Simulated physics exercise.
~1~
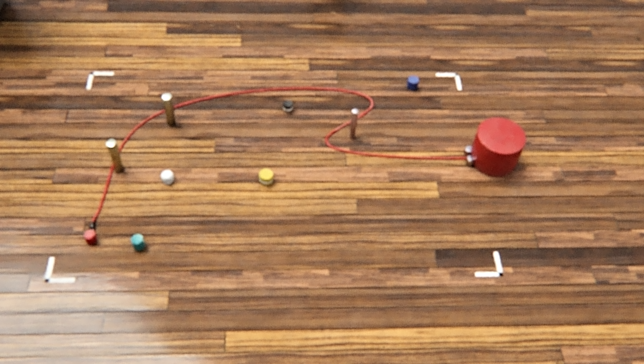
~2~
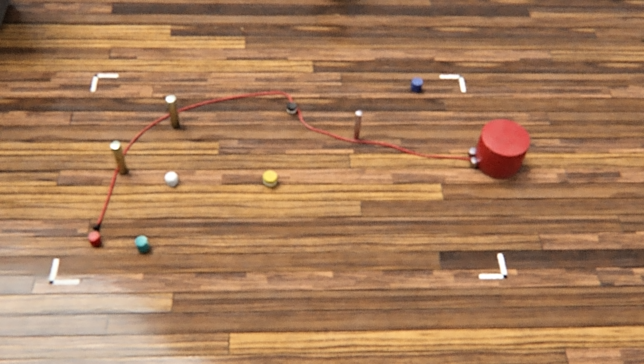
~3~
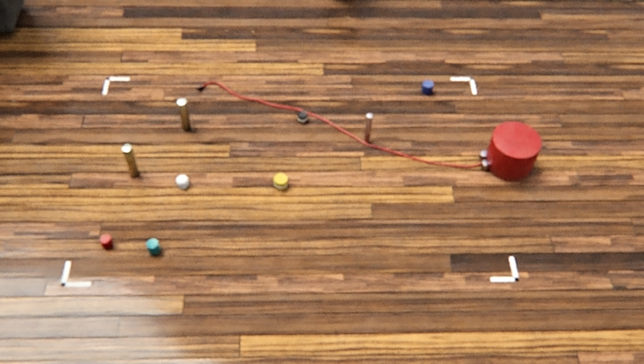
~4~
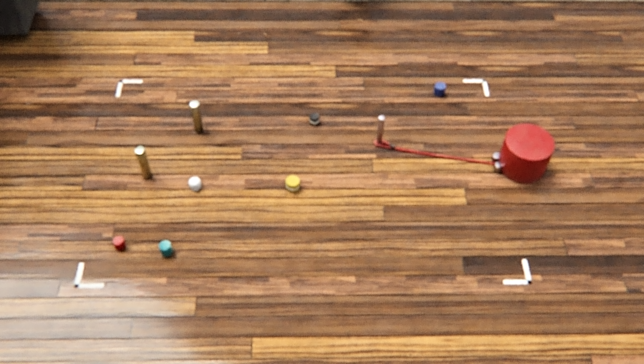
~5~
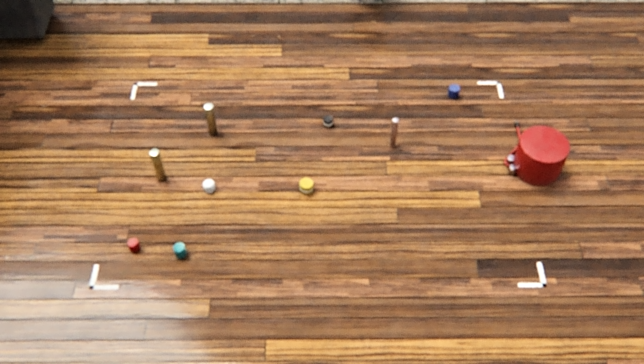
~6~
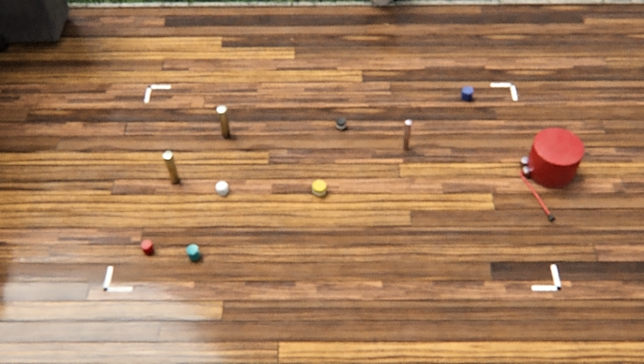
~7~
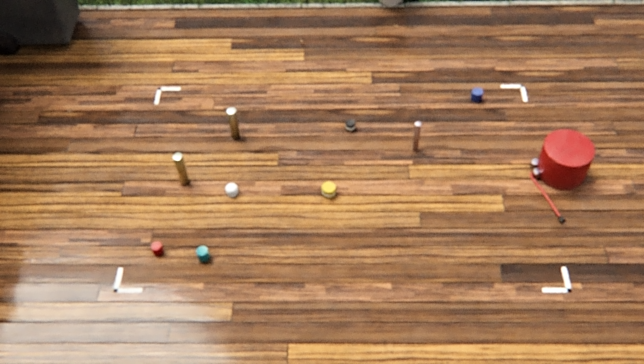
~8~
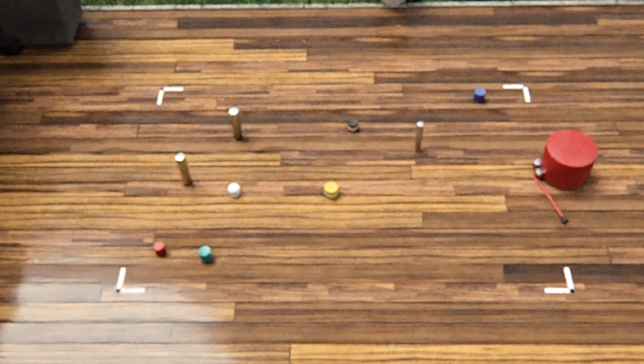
In this clip, a red reel at the right draws in a red cord that curves around upright posts among small colored objects on a wooden floor, until only a short end hangs out beside the reel, while the posts and objects remain standing.
